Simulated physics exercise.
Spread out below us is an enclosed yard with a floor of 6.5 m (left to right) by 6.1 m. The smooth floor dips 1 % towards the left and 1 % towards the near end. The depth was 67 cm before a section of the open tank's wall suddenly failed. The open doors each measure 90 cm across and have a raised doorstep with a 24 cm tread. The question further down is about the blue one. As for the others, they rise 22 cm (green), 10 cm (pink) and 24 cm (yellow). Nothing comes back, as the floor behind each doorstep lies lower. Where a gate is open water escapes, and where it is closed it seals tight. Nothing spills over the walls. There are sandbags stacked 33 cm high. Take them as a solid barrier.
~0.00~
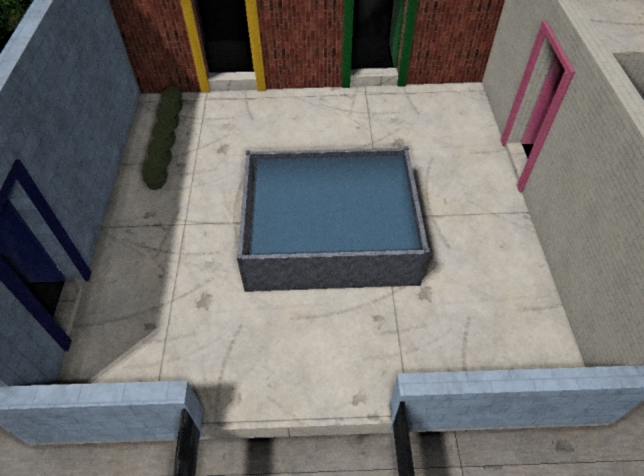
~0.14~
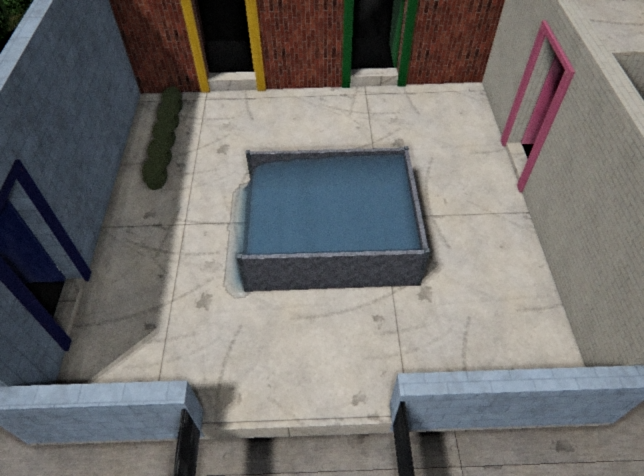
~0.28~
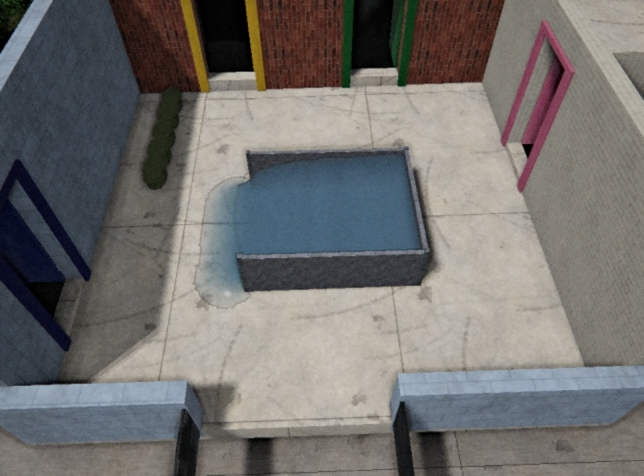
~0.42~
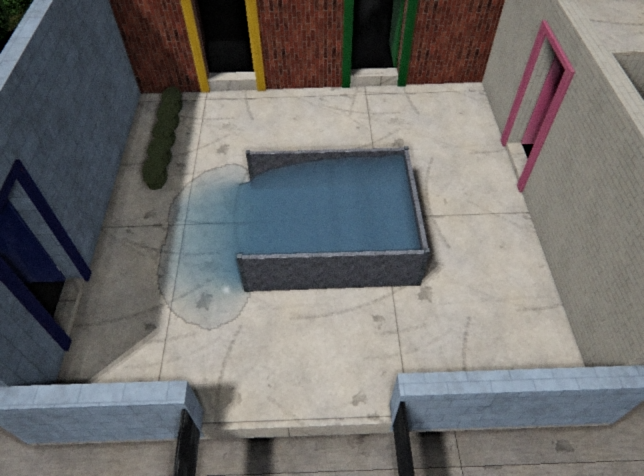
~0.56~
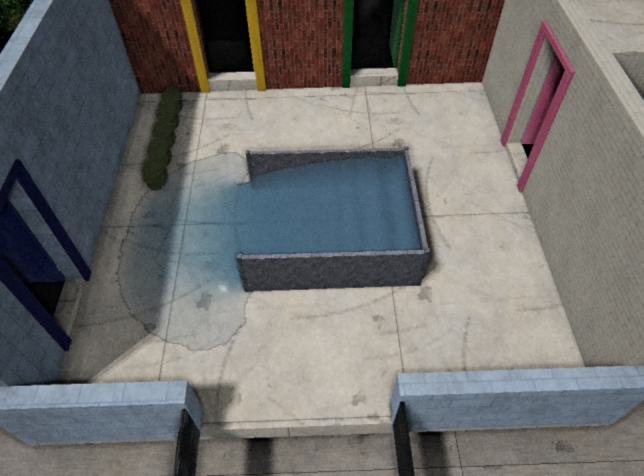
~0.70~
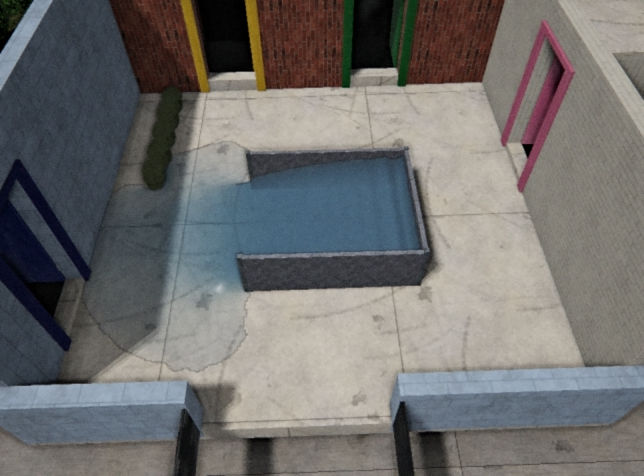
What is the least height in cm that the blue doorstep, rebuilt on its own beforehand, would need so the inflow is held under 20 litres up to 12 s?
Around 29 cm would be enough.
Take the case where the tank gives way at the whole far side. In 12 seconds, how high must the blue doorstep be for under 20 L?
Required height: Approx. 9.5 cm.
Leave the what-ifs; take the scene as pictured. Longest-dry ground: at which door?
Pink.
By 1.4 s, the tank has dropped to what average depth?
Mean depth: Approx. 36 cm.
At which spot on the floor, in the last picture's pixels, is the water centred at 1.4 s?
Around (255, 235).
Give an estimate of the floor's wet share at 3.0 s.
Close to 40 per cent is wet.
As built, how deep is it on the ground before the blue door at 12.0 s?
Some 8.0 centimetres.
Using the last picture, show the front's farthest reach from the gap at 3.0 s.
Front tip: Approx. (140, 98) px.
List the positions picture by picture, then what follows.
In the first frame, the open tank at (330, 202) is whole and still, 67 cm deep; the blue door at (45, 267) is dry.
In the second frame, the front is at (232, 287), 0.2 m from the gap at (251, 225); 0.4 m2 of floor is wet, 67 cm left at the back.
In the third frame, the gap is at (251, 226), the front 0.7 m out at (202, 285); the back of the open tank holds 67 cm.
In the fourth frame, the gap is at (251, 227), the front 1.2 m out at (164, 279); the back of the open tank holds 67 cm.
In the fifth frame, the front is at (125, 266), 1.8 m from the gap at (251, 228); 4.7 m2 of floor is wet, 62 cm left at the back.
In the sixth frame, the gap is at (251, 228), the front 2.3 m out at (86, 285); the back of the open tank holds 55 cm; 0.2 m in a straight line remain to the blue door at (45, 267).
After 1.4 s water covers 25 % of the floor, deepest (44 cm) near (98, 244); 29 cm at the blue door, 39 litres in over its 10 cm doorstep.
After 3.0 s water covers 40 % of the floor, deepest (42 cm) near (48, 415); 25 cm at the blue door, 220 litres in over its 10 cm doorstep.
After 12.0 s water covers 95 % of the floor, deepest (12 cm) near (489, 398); 8 cm at the blue door, 339 litres in over its 10 cm doorstep.
At the blue door as built, the water arrived by 0.8 s and peaked near 32 cm at 2.0 s.
Run again over the same 12 s with other heights there, 35 litres in over 26.5 cm, 2 litres over 35.5 cm. The limit of 20 litres is kept from about 29 cm up.
